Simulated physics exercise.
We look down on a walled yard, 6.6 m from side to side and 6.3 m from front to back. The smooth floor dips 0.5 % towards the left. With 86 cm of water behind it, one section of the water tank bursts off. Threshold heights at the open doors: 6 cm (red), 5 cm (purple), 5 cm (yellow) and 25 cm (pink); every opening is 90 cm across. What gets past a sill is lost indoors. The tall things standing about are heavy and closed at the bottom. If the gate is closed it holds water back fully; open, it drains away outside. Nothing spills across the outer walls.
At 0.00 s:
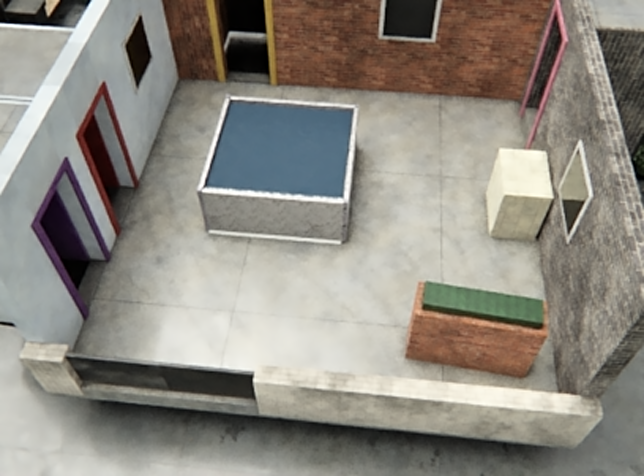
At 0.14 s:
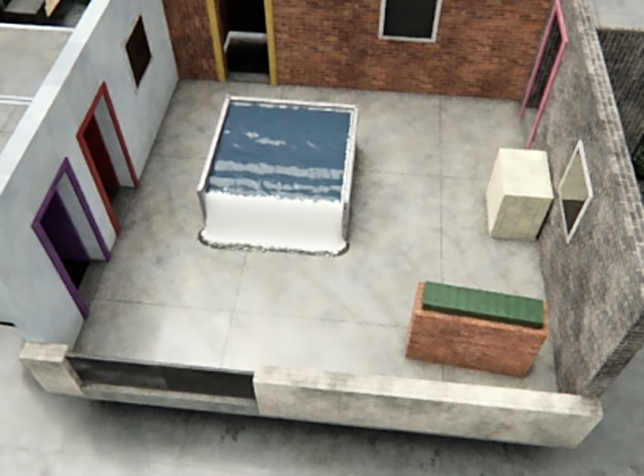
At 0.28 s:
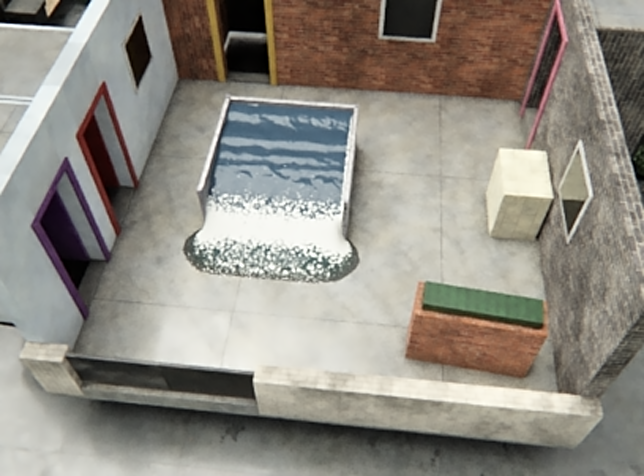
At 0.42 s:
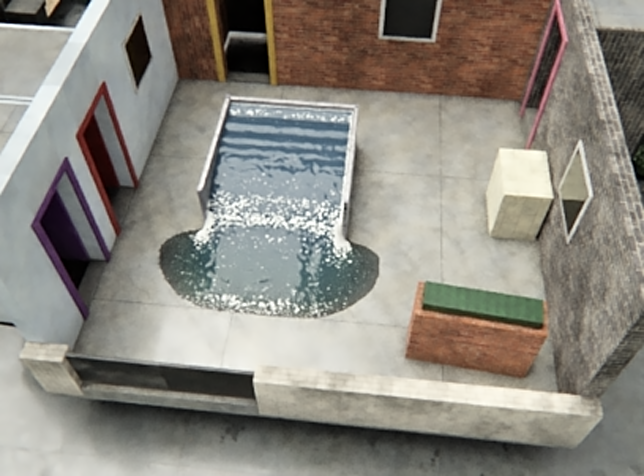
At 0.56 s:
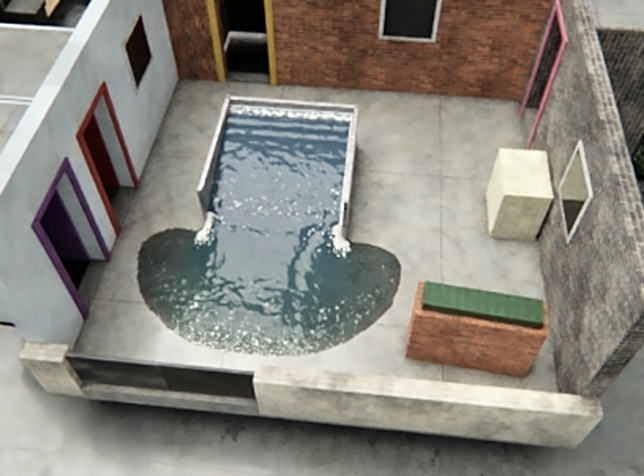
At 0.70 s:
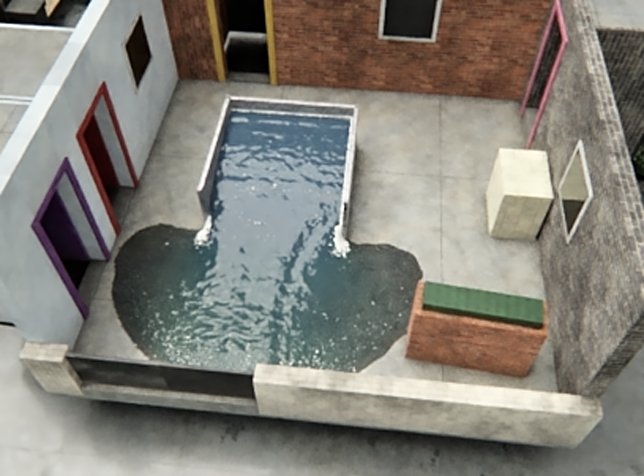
Water bursts through the near side of a raised, pale-walled tank in a grey-floored walled yard, seen from high above by a camera that stays still. Purple and red doorways line the white left wall, a yellow-framed opening stands in the brick back wall, and a cream block and a green-topped brick block sit right. Foaming at first, the water fans out into a dark, widening pool that reaches the low front wall and the brick block.
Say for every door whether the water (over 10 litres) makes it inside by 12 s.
Door by door: At the red door it passes the limit; at the purple door it goes over the limit; at the yellow door it passes the limit; at the pink door it stays under the limit.
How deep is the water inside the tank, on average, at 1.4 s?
About 40 cm.
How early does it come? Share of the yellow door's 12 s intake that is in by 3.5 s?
Some 0 per cent by then.
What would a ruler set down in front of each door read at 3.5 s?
Depths in cm: Red 10, purple 19, yellow 0, pink 0.
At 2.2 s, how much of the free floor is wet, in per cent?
Some 40 per cent of it.
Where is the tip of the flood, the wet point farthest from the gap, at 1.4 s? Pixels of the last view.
Near (482, 411).
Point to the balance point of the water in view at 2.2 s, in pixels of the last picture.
At about (267, 292).
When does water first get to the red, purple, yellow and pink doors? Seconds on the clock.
Arrival: Red 1.6 s, purple 0.8 s, yellow 4.0 s, pink 4.0 s.
After 1.4 s water covers 35 % of the floor and is deepest (52 cm) near (236, 386); red door not reached, purple door 9 cm at the sill, 2 L in, yellow door not reached, pink door not reached.
After 2.2 s water covers 40 % of the floor and is deepest (57 cm) near (66, 369); red door 1 cm at the sill, 0 L in, purple door 20 cm at the sill, 23 L in, yellow door not reached, pink door not reached.
After 3.5 s water covers 60 % of the floor and is deepest (43 cm) near (553, 418); red door 10 cm at the sill, 5 L in, purple door 19 cm at the sill, 115 L in, yellow door not reached, pink door not reached.
After 7.0 s water covers 95 % of the floor and is deepest (16 cm) near (315, 92); red door 9 cm at the sill, 35 L in, purple door 12 cm at the sill, 264 L in, yellow door 12 cm at the sill, 132 L in, pink door 2 cm at the sill, 0 L in.
After 12.0 s water covers 100 % of the floor and is deepest (14 cm) near (525, 191); red door 8 cm at the sill, 48 L in, purple door 7 cm at the sill, 328 L in, yellow door 9 cm at the sill, 206 L in, pink door 11 cm at the sill, 0 L in.
